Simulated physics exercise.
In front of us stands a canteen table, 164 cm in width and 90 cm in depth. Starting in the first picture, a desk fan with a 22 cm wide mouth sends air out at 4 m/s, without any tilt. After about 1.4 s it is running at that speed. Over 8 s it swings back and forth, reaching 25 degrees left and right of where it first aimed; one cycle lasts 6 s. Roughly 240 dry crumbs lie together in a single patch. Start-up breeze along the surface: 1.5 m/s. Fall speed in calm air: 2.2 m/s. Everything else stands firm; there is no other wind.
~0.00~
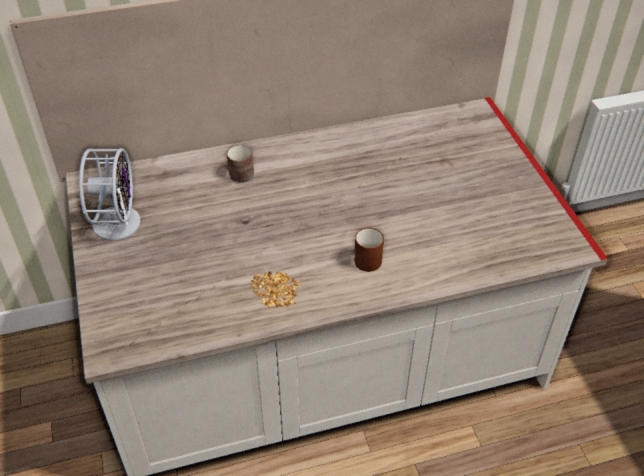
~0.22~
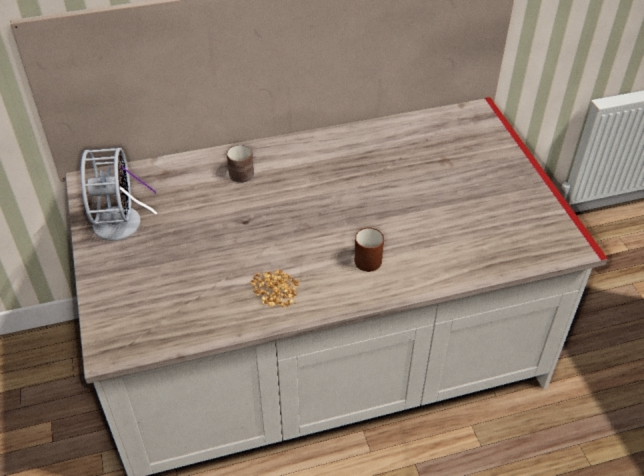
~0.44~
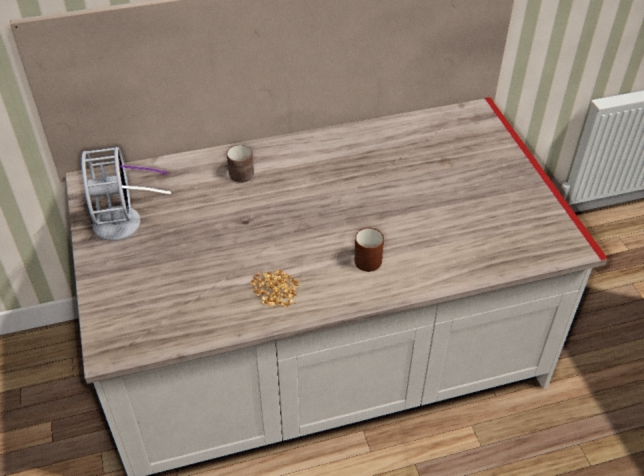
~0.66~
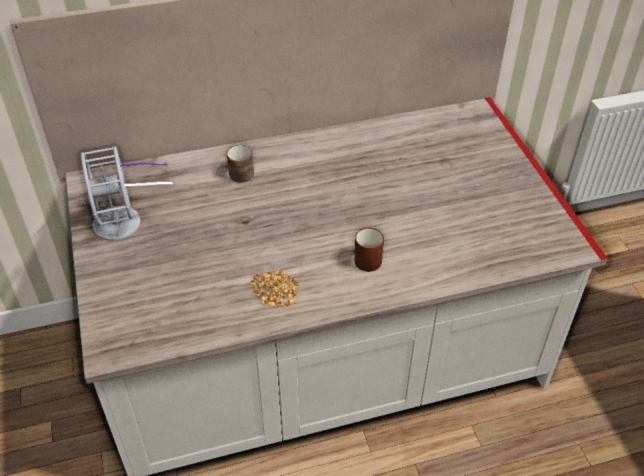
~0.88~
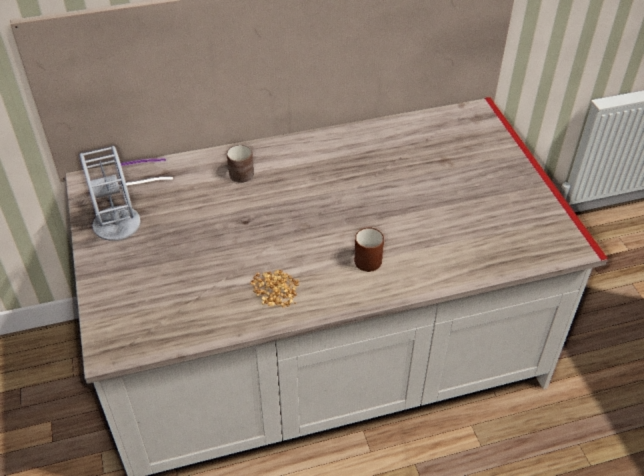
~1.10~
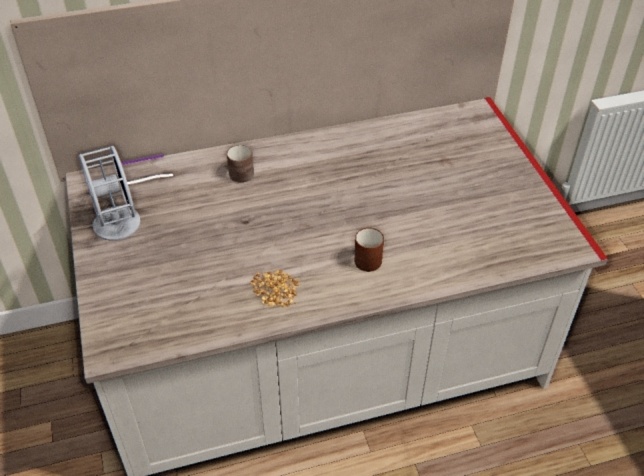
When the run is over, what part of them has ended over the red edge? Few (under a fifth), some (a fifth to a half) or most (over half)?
Few.
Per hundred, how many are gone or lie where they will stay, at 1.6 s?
Near 0 %.
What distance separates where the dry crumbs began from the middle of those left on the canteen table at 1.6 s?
It comes to near 0 cm.
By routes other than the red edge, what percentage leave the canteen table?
Estimated share: Around 100 %.
After 1.6 s, 0 % are over the red edge; the middle of those left on the top is near (274, 287); 0 % are gone or lie where they will stay.
After 2.6 s, 0 % are over the red edge; the middle of those left on the top is near (274, 287); 0 % are gone or lie where they will stay.
After 4.4 s, 0 % are over the red edge; the middle of those left on the top is near (304, 311); 2 % are gone or lie where they will stay.
After 8.0 s, at the end, 0 % are over the red edge.
